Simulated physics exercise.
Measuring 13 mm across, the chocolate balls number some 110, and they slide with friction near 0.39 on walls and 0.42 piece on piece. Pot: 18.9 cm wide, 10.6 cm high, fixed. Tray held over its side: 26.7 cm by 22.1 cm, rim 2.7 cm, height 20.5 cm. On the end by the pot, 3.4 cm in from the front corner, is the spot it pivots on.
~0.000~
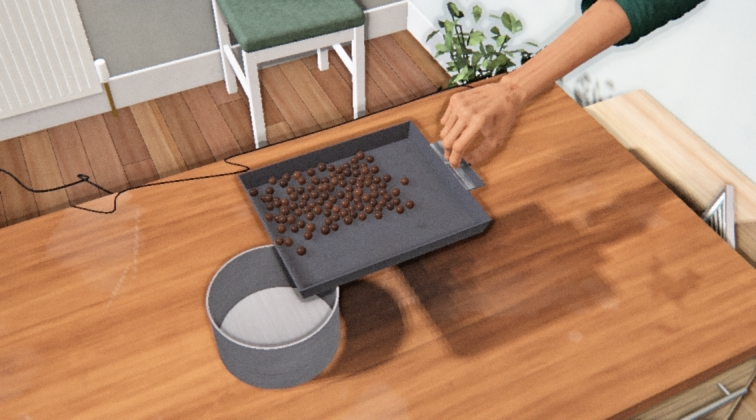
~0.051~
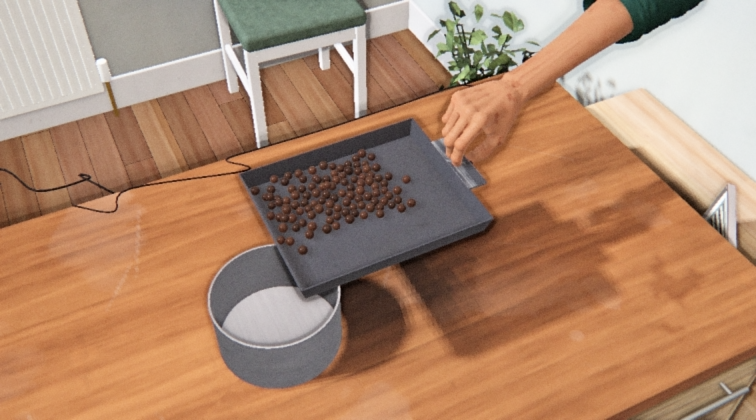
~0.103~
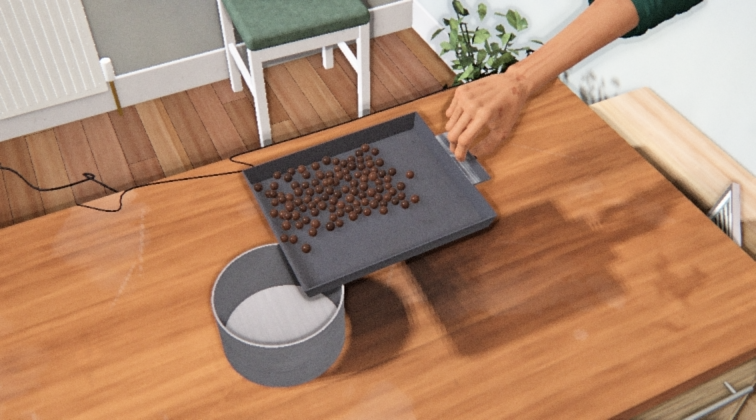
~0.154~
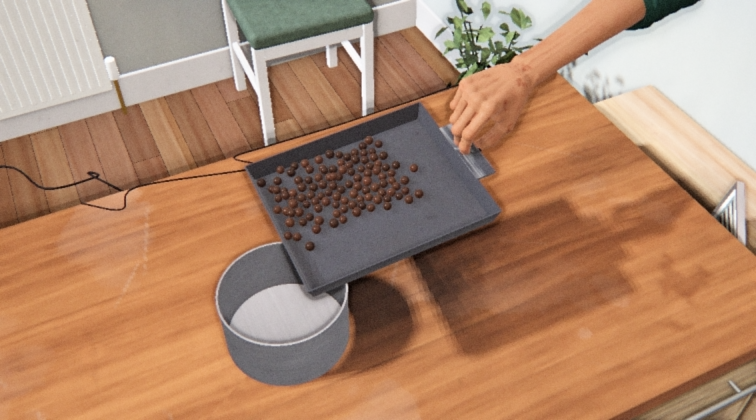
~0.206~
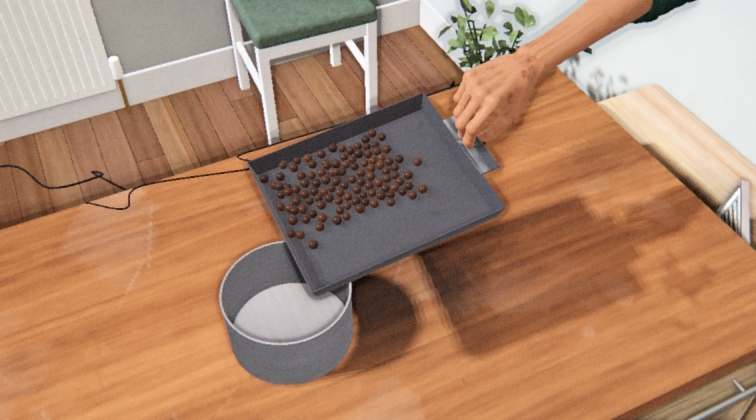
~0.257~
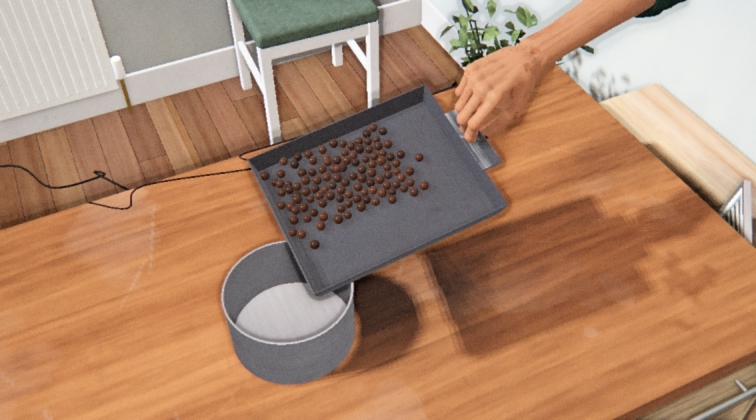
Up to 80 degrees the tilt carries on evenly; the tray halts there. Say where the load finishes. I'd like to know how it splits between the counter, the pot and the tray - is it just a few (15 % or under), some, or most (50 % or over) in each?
Counter: Most; pot: Just a few; tray: Just a few.
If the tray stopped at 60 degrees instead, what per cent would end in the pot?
I'd say close to 0 percent.
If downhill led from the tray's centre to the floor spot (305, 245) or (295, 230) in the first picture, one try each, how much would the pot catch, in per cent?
First try: Around 50 percent; second try: Around 55 percent.
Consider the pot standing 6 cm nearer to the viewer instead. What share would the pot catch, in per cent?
Roughly 70 per cent.
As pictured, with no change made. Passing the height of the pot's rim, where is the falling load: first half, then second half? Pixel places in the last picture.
Near (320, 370) at first, near (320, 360) afterwards.
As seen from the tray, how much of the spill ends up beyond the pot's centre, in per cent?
Roughly 70 percent of the spill.
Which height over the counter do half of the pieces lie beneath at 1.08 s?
Some 26 cm.
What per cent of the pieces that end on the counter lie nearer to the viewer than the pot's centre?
Roughly 100 per cent.
After 0.75 s, tilt 45 degrees; the tray holds 100 %, the pot 0 %.
Then, at 1.08 s, tilt 66 degrees; the tray holds 100 %, the pot 0 %.
Then, at 1.51 s, tilt 80 degrees; the tray holds 40 %, the pot 0 %.
By 2.8 s all is still; counter 95 %, pot 0 %, tray 5 %.
